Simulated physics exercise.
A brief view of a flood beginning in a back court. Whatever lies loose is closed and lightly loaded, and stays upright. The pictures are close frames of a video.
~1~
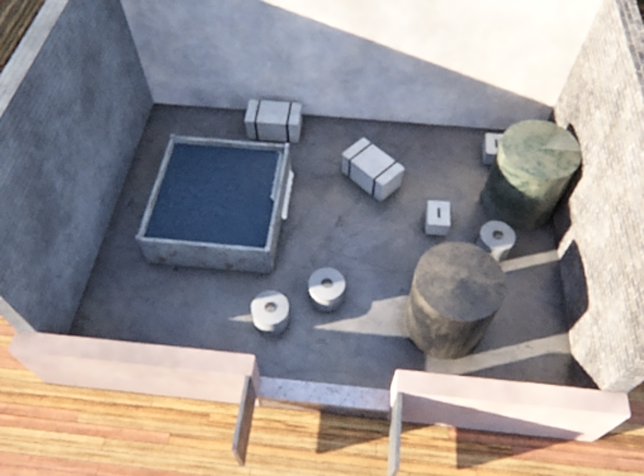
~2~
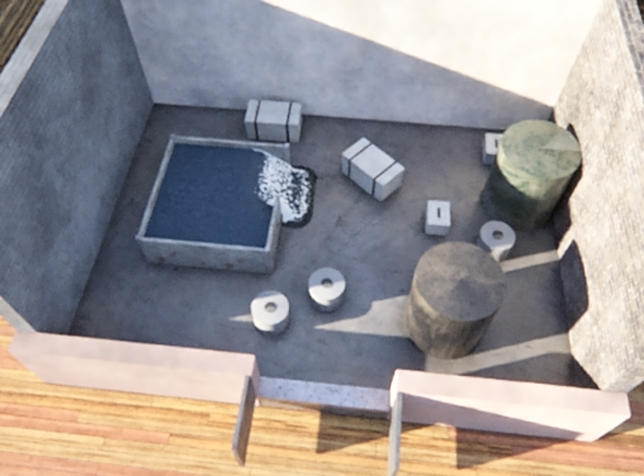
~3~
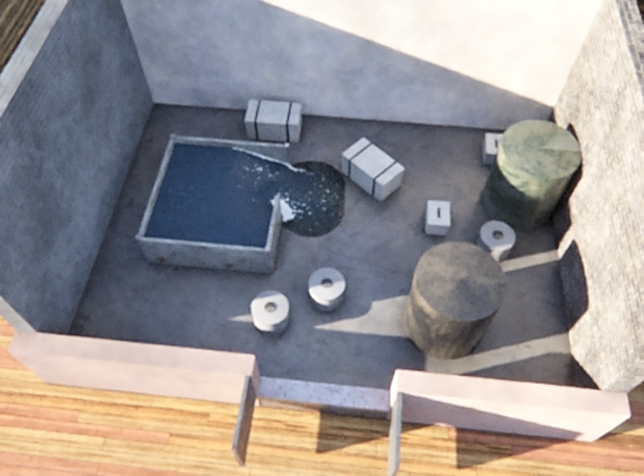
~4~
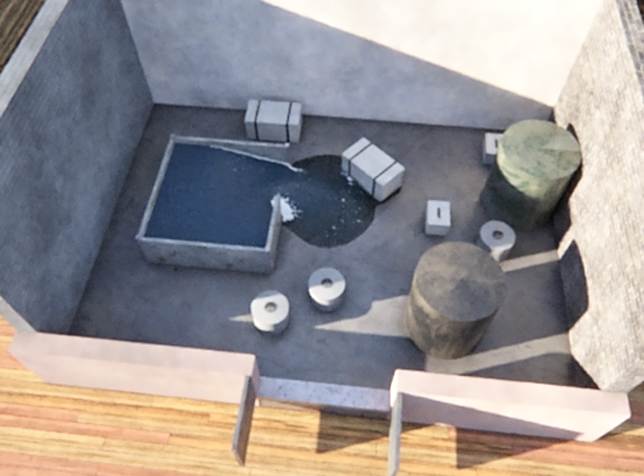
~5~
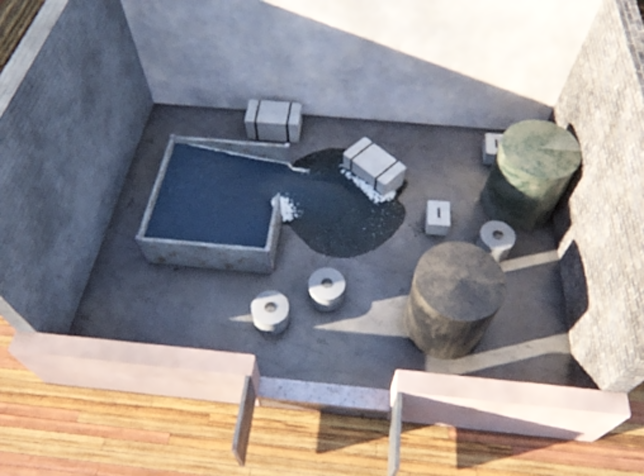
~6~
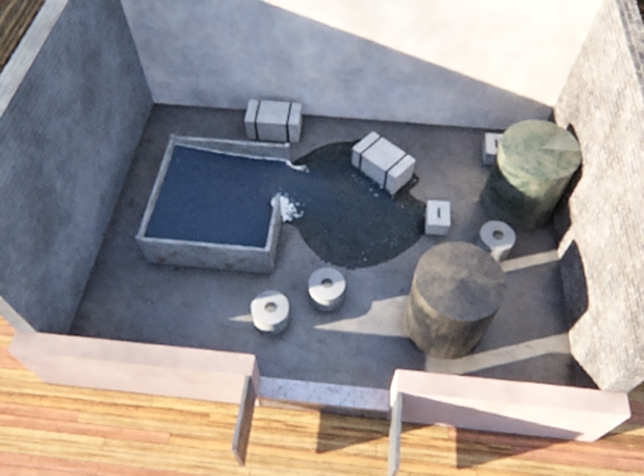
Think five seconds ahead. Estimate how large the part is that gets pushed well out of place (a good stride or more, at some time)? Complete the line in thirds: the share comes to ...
The share comes to between one and two thirds.
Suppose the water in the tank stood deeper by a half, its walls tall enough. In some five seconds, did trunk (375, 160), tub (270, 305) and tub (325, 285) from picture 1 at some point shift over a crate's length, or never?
The first reached the mark, the second stopped before it, the third stopped before it.
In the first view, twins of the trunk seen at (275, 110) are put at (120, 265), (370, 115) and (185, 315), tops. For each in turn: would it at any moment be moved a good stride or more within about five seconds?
As listed: No, short of that, no.
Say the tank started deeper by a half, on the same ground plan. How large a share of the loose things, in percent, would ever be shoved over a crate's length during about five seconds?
Near 60 per cent of the loose things.
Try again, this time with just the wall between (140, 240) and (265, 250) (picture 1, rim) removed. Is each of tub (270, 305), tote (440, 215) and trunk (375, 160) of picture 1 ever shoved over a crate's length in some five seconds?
Working through them in order, the first gets shoved clear, the second not displaced that far and the last not displaced that far.
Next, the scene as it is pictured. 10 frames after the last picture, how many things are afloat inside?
Count: 2.
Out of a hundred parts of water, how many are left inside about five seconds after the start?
I'd put it near 100 per cent.
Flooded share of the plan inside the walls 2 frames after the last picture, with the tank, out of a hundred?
About 30 percent.
A moment on, 1 of 7 are well off their spots; 0 afloat.
Next, 3 of 7 are well off their spots; 2 afloat.
Later, 3 of 7 are well off their spots; 4 afloat.
In the end, 3 of 7 are well off their spots, and 4 have been at some point; 4 afloat.
